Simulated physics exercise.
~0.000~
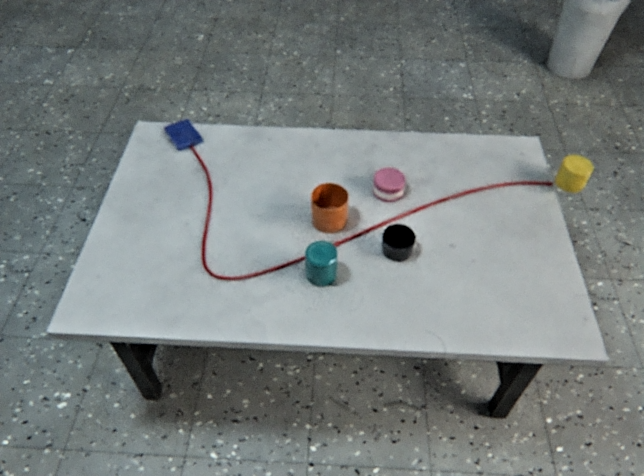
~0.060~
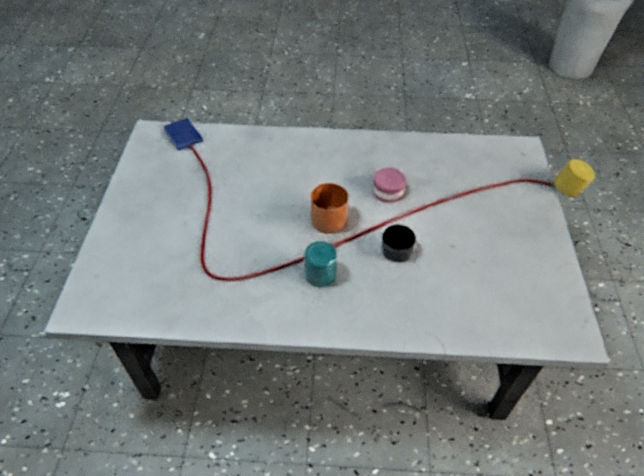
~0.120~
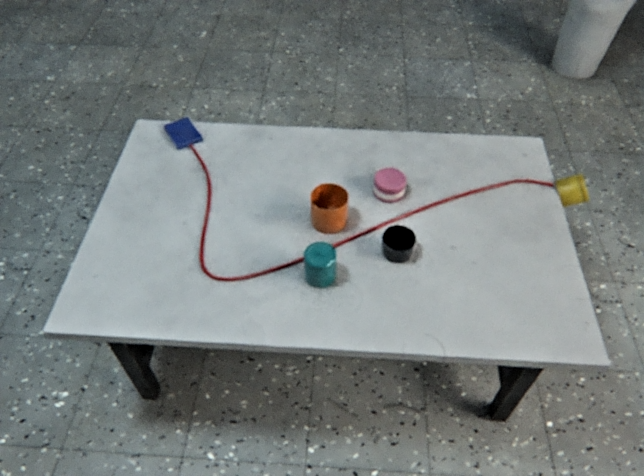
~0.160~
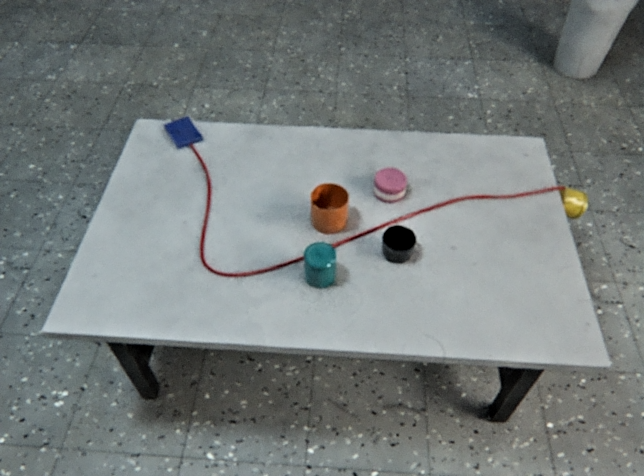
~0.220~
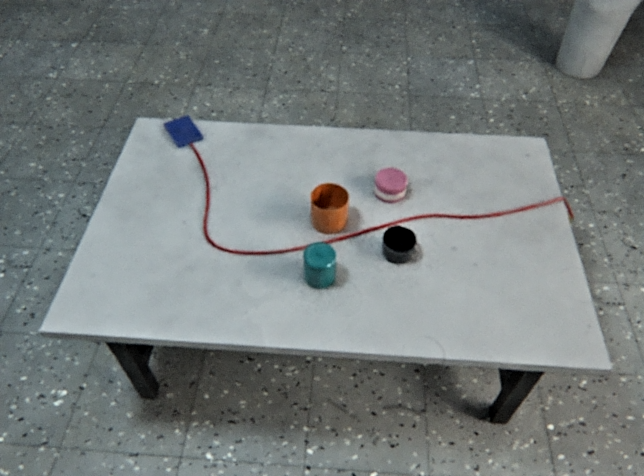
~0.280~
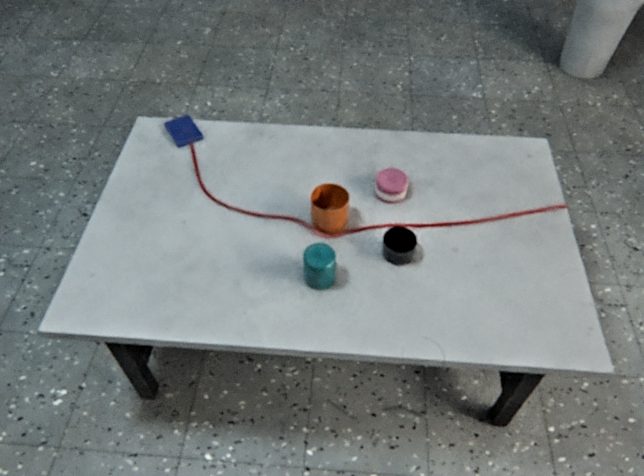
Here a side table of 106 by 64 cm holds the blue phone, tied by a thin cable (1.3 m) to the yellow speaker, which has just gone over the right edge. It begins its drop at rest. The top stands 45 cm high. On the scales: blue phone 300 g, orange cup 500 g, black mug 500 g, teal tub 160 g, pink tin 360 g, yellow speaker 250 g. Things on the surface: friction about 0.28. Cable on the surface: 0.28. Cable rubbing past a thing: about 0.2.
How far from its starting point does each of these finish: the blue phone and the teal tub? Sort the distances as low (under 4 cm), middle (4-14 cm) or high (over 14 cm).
Distances: Blue phone high; teal tub low.
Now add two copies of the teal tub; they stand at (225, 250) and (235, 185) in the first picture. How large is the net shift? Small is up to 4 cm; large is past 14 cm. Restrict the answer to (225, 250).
Big.
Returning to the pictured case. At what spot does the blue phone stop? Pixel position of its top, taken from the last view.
Rest point, last frame: Approx. (243, 165).
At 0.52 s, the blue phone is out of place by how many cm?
Approx. shift - blue phone 15 cm.
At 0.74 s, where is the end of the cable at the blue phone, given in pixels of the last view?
At about (264, 170).
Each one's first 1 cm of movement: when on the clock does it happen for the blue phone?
Answer: Blue phone, 0.36 s.
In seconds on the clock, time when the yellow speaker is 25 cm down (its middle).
It happens at 0.30 seconds on the clock.
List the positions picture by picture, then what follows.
In the first picture, shows, blue phone (183, 132); teal tub (321, 252); cable runs through (506, 184) (410, 212) (204, 262) (209, 178).
In the second picture, shows, yellow speaker (579, 169); cable runs through (505, 183) (208, 177).
In the third picture, shows, yellow speaker (572, 191); cable runs through (506, 183) (208, 177).
In the fourth picture, shows, yellow speaker (568, 203); cable runs through (522, 195) (208, 177).
In the fifth picture, shows, cable runs through (562, 198) (206, 176).
In the sixth picture, shows, blue phone (183, 128); teal tub (319, 255); cable runs through (506, 216) (285, 218) (199, 178).
By 0.5 s, the cable's tail end at (244, 160); blue phone 15 cm off its start, yellow speaker over the edge, orange cup 6 cm off its start.
By 0.7 s, the cable's tail end at (264, 170); blue phone 21 cm off its start, yellow speaker over the edge, orange cup 6 cm off its start.
By 1.0 s, the cable's tail end at (264, 170); blue phone 21 cm off its start at (243, 165), yellow speaker over the edge, orange cup 6 cm off its start at (341, 179).
By 1.2 s, the cable's tail end at (264, 170); blue phone 21 cm off its start, yellow speaker over the edge, orange cup 6 cm off its start.
By 2.4 s, the cable's tail end at (264, 170); blue phone 21 cm off its start at (243, 165), teal tub 0 cm off its start at (320, 255), yellow speaker over the edge, orange cup 6 cm off its start at (341, 179).
